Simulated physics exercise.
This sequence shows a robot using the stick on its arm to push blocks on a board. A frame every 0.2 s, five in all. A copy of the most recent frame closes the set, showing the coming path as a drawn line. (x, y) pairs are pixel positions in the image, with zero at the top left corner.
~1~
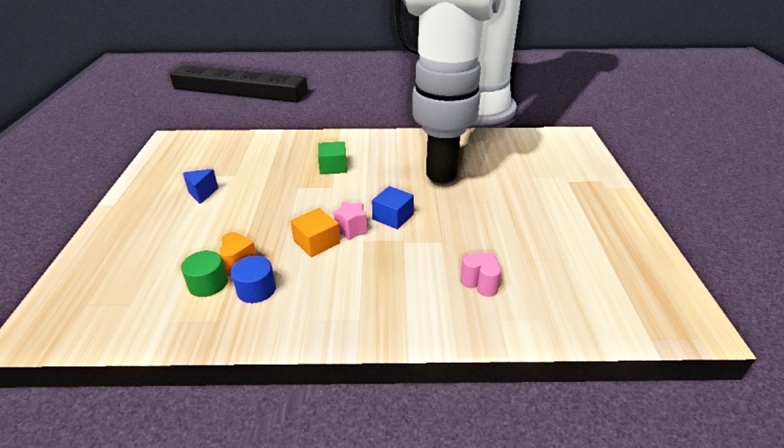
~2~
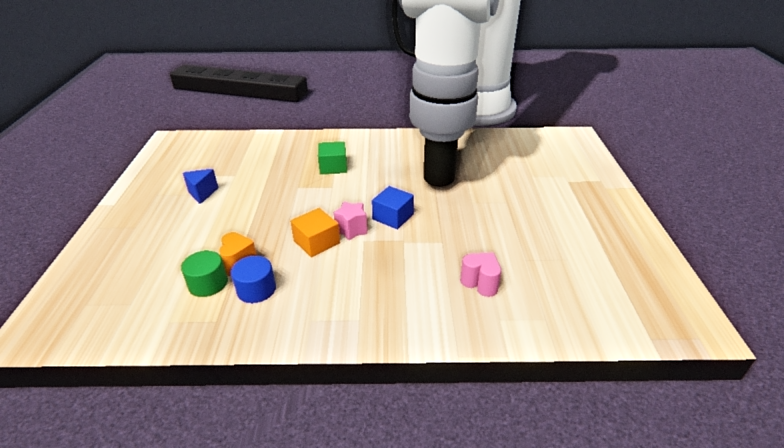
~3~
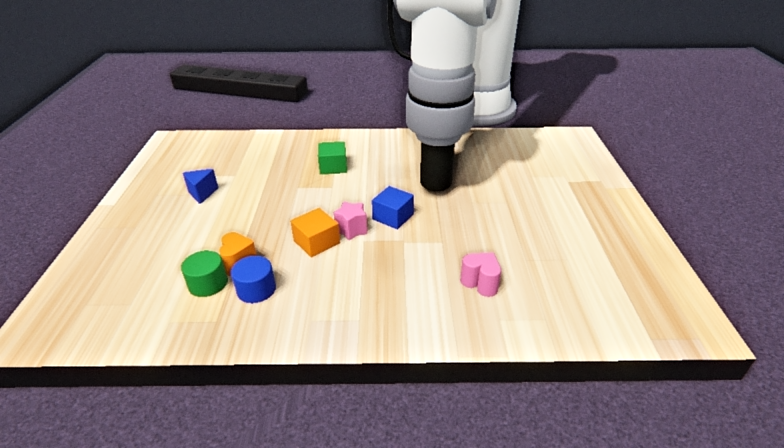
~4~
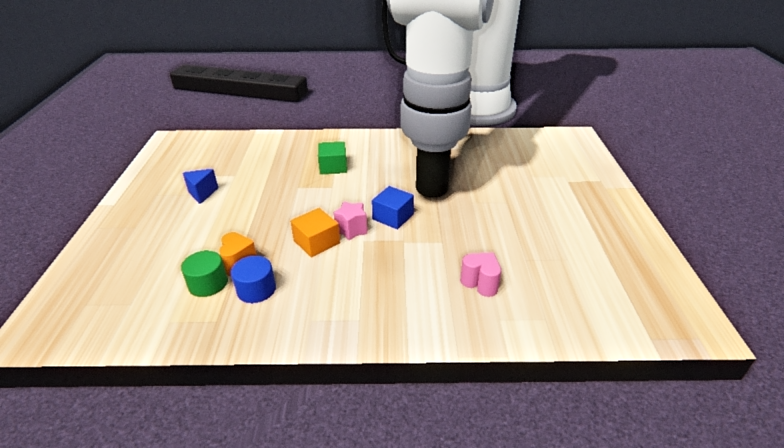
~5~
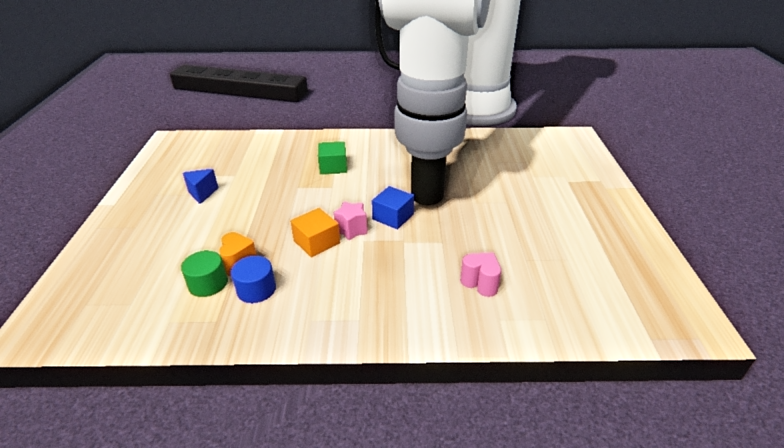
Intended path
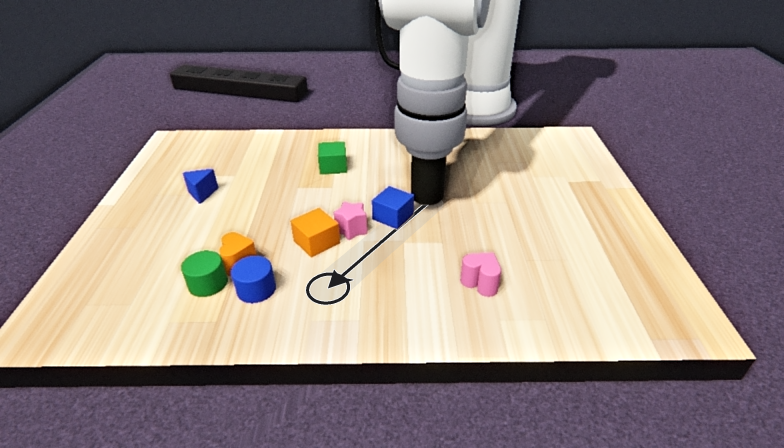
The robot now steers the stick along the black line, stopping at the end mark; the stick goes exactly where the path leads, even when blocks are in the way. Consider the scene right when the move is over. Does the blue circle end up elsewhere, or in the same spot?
It barely shifts, if at all.
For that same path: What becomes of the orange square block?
It shifts position.
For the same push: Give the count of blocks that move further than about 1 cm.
Three or more.
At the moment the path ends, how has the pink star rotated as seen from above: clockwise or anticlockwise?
Clockwise rotation.
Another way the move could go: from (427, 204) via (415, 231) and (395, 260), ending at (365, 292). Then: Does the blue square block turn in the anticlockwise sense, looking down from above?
Short answer: No.
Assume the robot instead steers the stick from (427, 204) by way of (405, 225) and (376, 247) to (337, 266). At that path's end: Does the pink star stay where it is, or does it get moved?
The pink star is moved.
The line goes in a line from (427, 204) to (328, 288).
The first path, step by step. One third of the way, stick at (398, 221); orange square block at (302, 223); pink star at (332, 211), turned 15° clockwise; blue square block at (363, 208), turned 60° clockwise.
Two thirds of the way, stick at (365, 249); orange square block at (287, 226); pink star at (314, 210), turned 45° clockwise; blue square block at (341, 218), turned 90° clockwise.
At the end, stick at (327, 281); blue circle unmoved; orange square block at (287, 226); pink star at (314, 210), turned 45° clockwise; blue square block at (341, 218), turned 90° clockwise.
